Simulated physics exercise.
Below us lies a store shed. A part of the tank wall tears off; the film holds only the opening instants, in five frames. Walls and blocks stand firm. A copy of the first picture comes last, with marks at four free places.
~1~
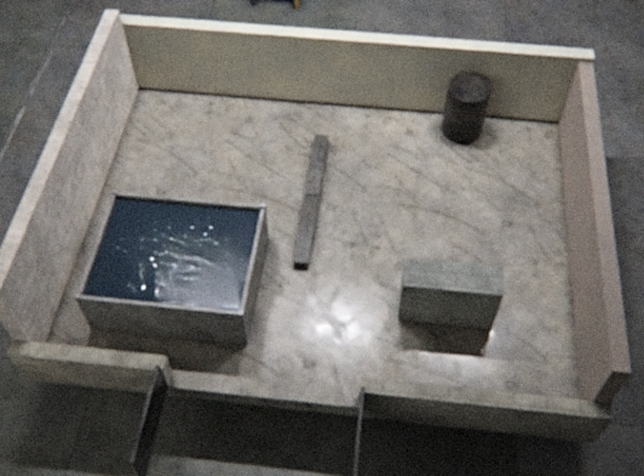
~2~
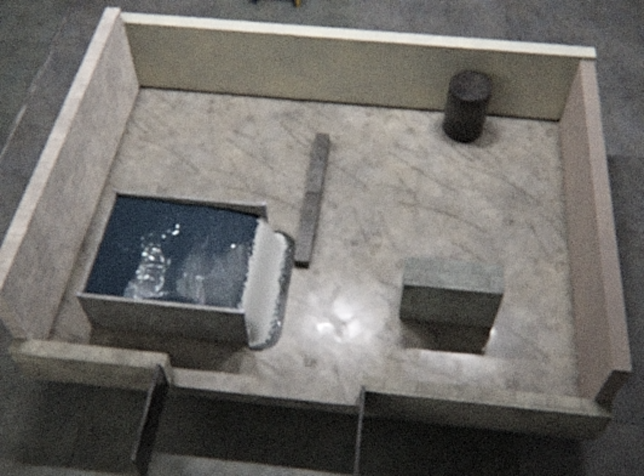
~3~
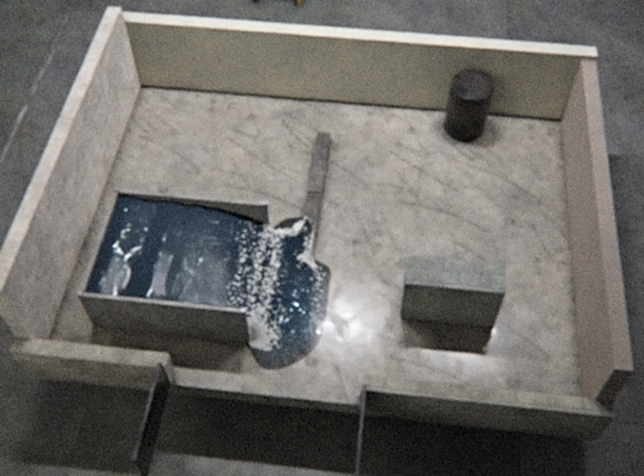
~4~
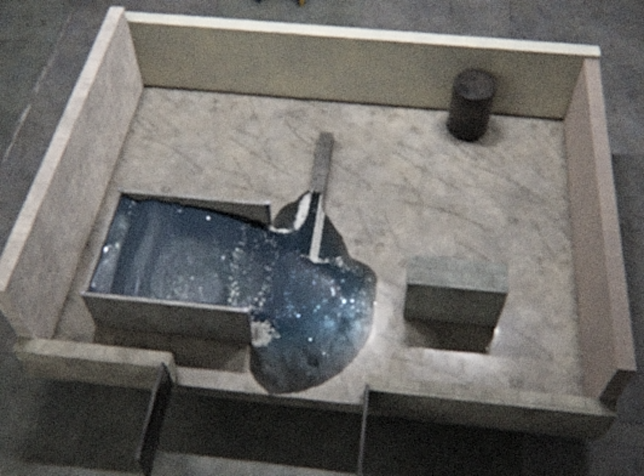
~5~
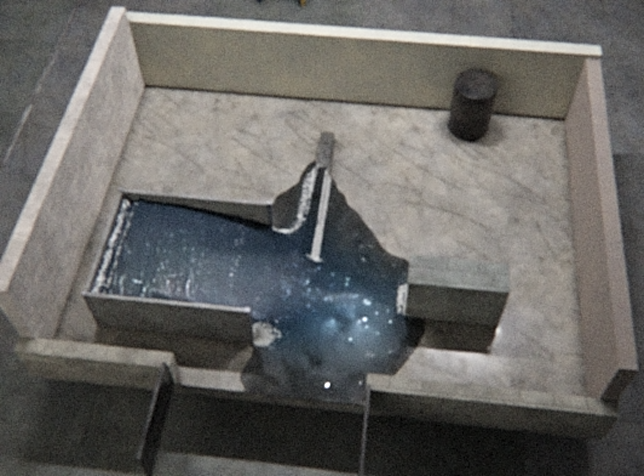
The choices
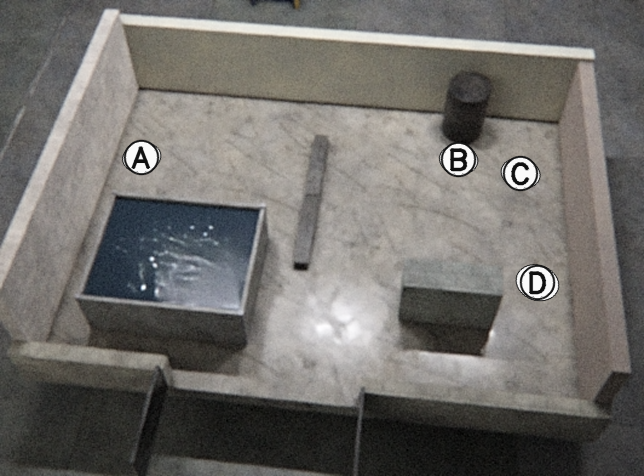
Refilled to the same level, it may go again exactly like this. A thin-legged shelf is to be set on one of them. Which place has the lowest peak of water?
Best: A.
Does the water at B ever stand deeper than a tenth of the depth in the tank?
Yes, clearly.
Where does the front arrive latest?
That would be A.
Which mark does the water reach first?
The answer is D.
On the marked copy, A at (141, 157); B at (458, 159); C at (520, 173); D at (537, 282).
If A is chosen, the water peaks at about 16 % of the depth that stood in the tank.
If B is chosen, the water peaks at about 34 % of the depth that stood in the tank.
If C is chosen, the water peaks at about 43 % of the depth that stood in the tank.
If D is chosen, the water peaks at about 34 % of the depth that stood in the tank.
